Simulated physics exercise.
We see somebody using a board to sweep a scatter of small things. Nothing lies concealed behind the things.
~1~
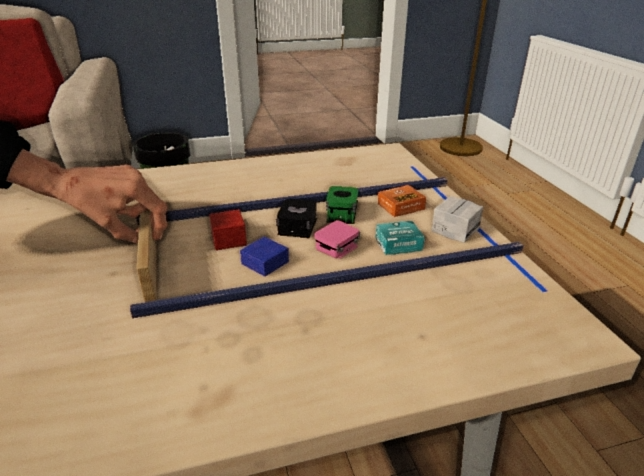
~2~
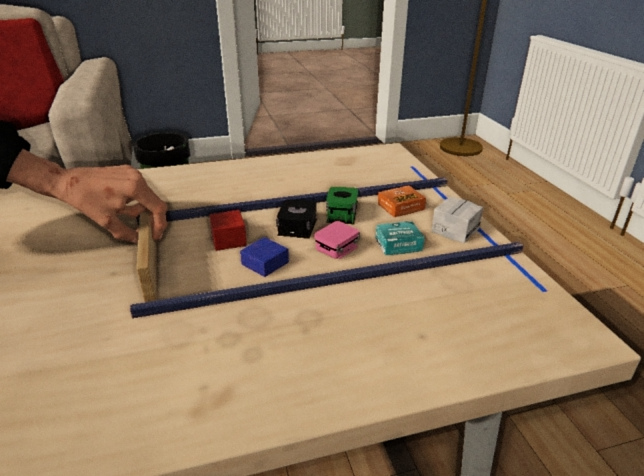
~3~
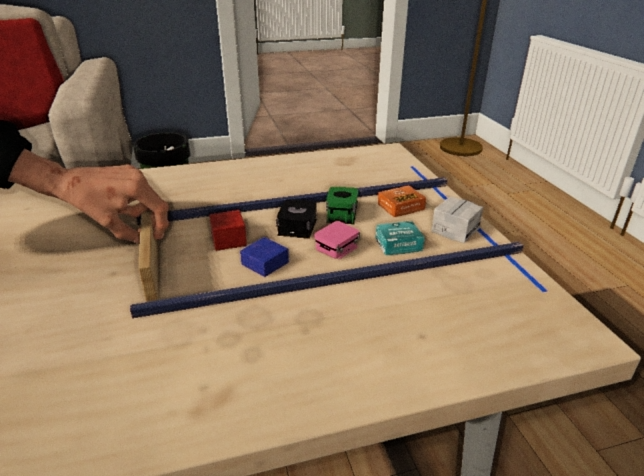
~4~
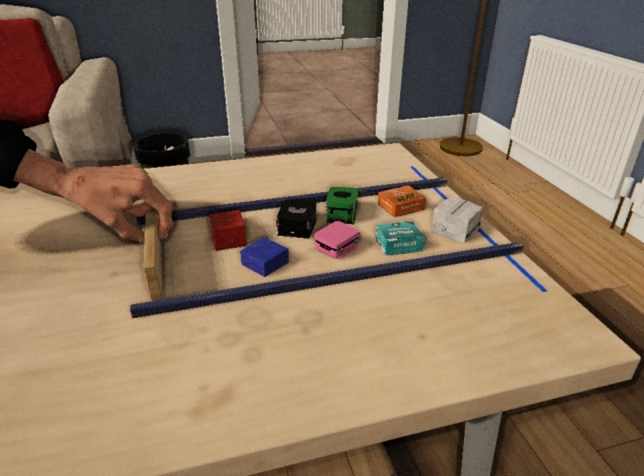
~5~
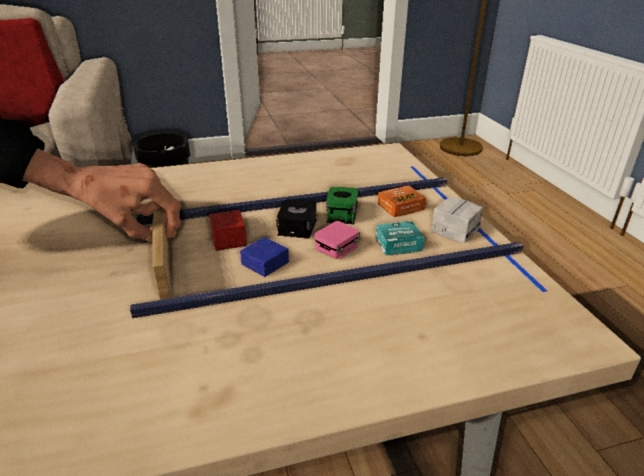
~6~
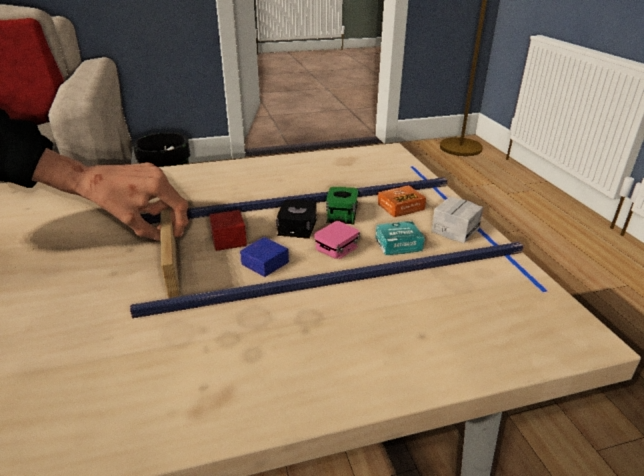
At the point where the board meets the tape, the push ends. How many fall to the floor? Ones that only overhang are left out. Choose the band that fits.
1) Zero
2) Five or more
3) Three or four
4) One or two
Five or more.
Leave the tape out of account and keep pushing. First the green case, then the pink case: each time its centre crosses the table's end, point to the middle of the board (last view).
Green case over the end: About (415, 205). Pink case over the end: About (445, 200).
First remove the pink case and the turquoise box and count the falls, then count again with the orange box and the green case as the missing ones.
4, then 4.
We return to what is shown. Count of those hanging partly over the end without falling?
Looks like 2 of them.
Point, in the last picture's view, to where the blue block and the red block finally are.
They come to rest around (501, 228) and (470, 198).
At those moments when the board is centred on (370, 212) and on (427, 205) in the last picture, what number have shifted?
I get 8 at the one place and 8 at the other.
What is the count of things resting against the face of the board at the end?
The count comes out at 2.
Soon after, none off yet; white box at rest near (457, 219); orange box at rest near (402, 201); turquoise box at rest near (401, 238).
By the end, the number that fall off is five or more; fallen, black case, pink case, green case, turquoise box, orange box and white box.
